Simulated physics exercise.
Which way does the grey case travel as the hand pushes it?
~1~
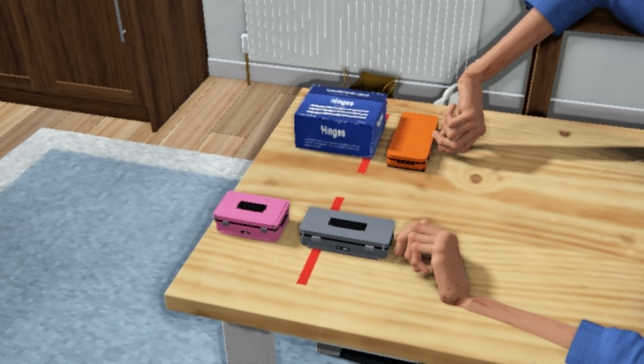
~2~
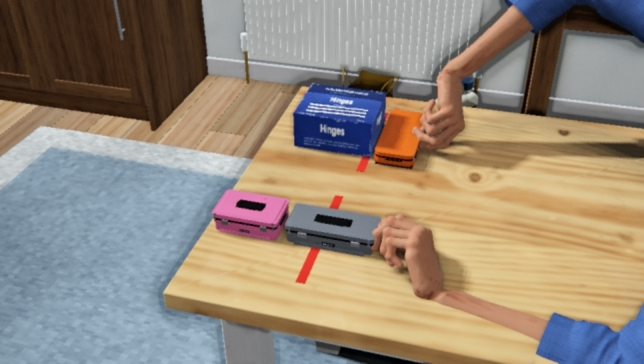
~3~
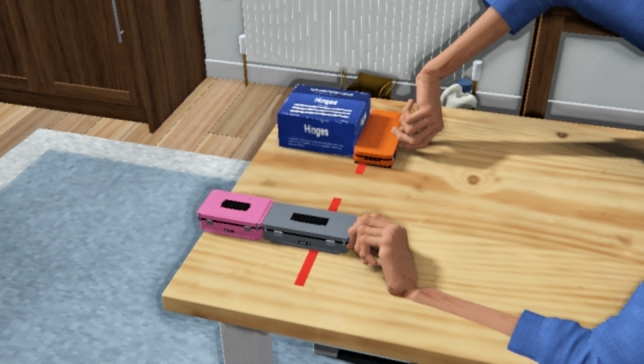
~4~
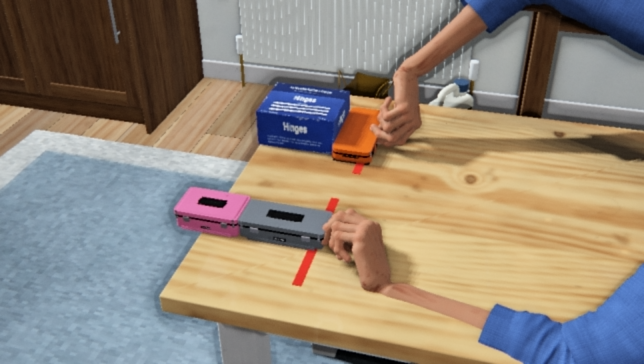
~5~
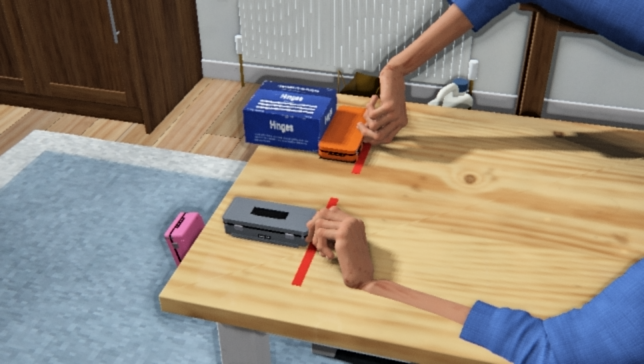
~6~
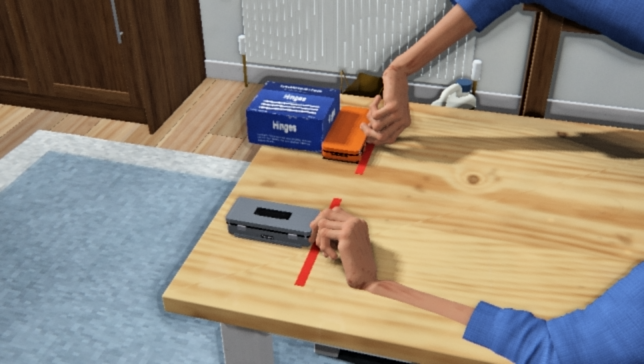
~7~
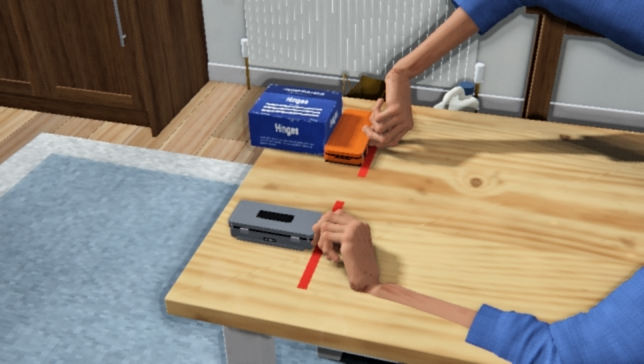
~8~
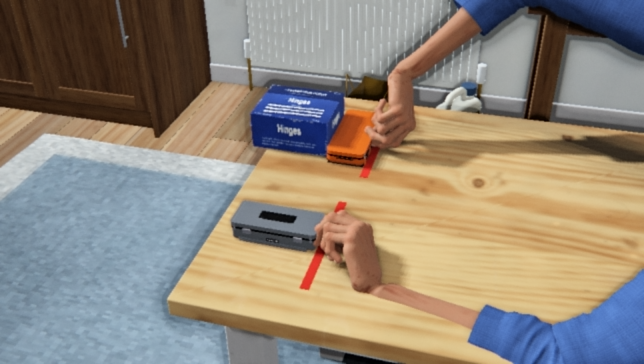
The grey case slides to the left, toward the edge of the table.
On a wooden table beside a blue rug, two strips of red tape mark two lanes near the table's left edge. In the far lane an orange case sits against a blue box, and in the near lane a grey case sits beside a pink one. Two hands in blue sleeves push the orange and grey cases to the left, and soon the blue box and the pink case slide along ahead of them. The pink case tips over the edge and drops out of sight. The hands stop, and the blue box stays on the table with the orange and grey cases.
